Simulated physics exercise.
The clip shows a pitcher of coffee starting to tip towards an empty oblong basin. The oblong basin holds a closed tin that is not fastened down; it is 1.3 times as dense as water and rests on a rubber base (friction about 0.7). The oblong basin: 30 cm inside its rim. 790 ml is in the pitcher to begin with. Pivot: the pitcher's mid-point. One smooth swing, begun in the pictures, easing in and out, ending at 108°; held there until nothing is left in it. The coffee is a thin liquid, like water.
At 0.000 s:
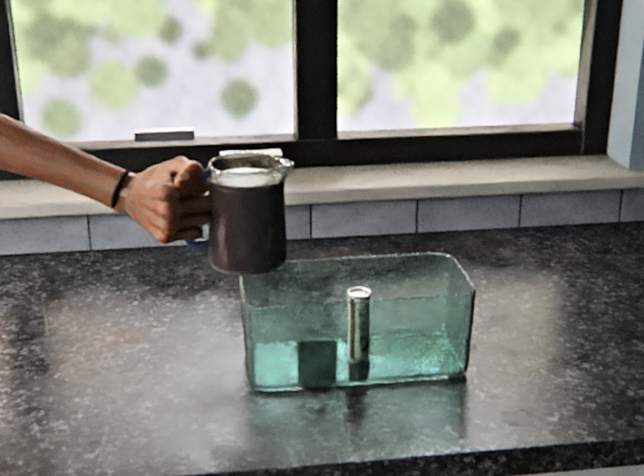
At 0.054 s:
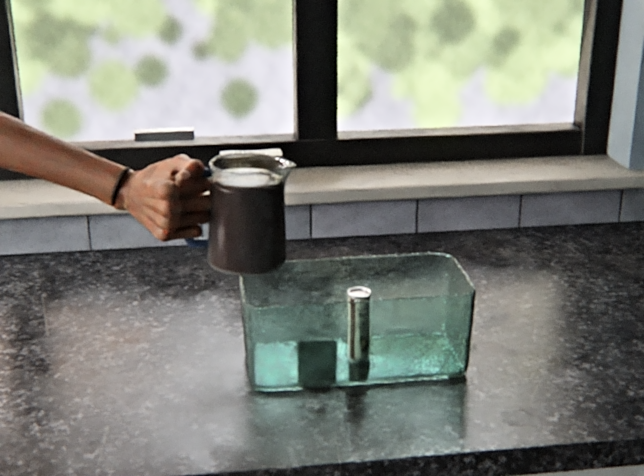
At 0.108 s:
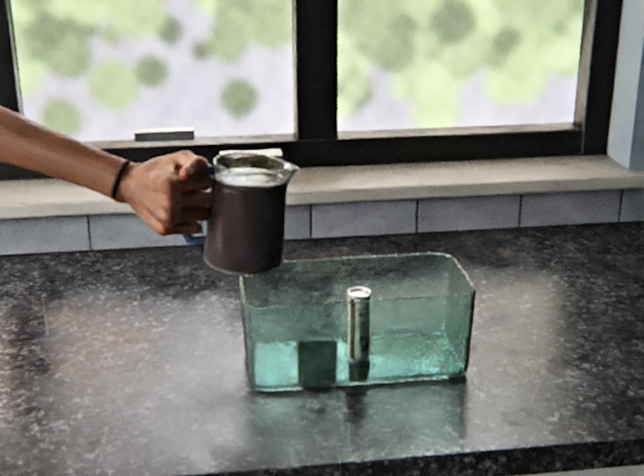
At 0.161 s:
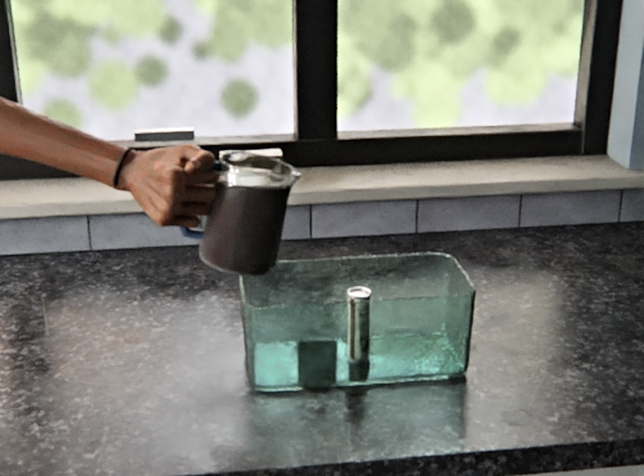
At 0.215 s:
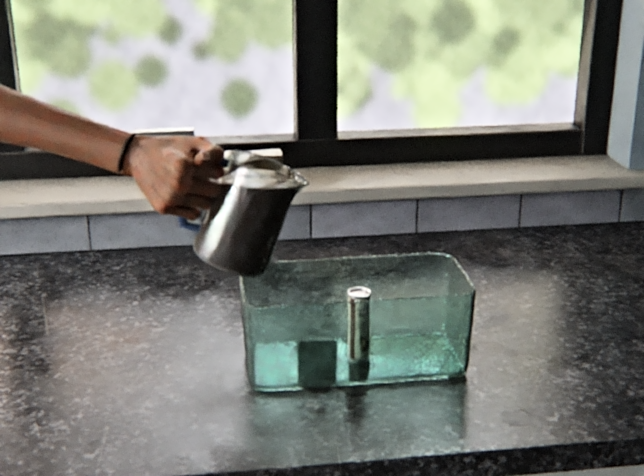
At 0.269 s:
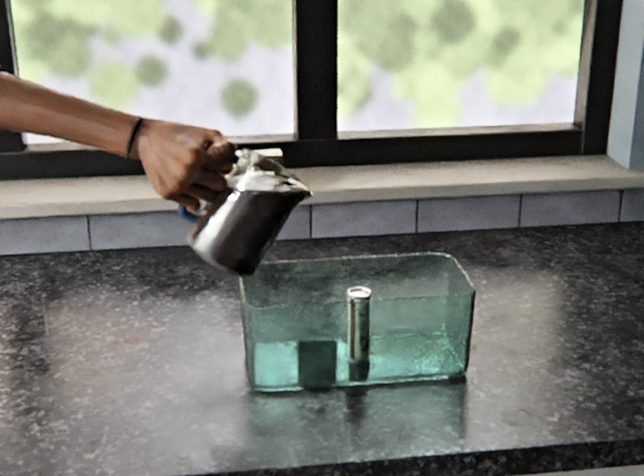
On a dark speckled counter by a window, a hand tilting a pitcher rightward above a greenish clear basin holding a tin.
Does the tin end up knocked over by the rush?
Yes. Overturned.
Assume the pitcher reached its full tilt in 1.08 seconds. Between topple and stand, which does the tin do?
The tin tumbles.
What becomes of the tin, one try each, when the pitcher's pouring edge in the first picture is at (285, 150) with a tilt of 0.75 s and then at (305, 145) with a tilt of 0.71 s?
Trial 1 - tin tips; trial 2 - tin tips.
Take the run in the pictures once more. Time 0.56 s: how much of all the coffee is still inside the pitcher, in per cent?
Close to 70 in a hundred.
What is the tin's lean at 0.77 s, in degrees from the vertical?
0°.
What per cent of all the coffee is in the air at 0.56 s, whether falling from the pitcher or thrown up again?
About 16 per cent.
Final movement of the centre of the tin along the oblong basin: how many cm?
Shift of tin centre: Approx. 9.0 cm.
By 0.56 s the tilt is 94° and 69 per cent is still to pour; the tin stands where it began.
By 0.77 s the tilt is 108° and 23 per cent is still to pour; the tin stands 3 cm from where it began.
By 0.99 s the tilt is 108° and 5 per cent is still to pour; the tin leans 42°.
By 1.23 s the tilt is 108° and 0 per cent is still to pour; the tin lies on its side.
At rest the tin lies on its side.
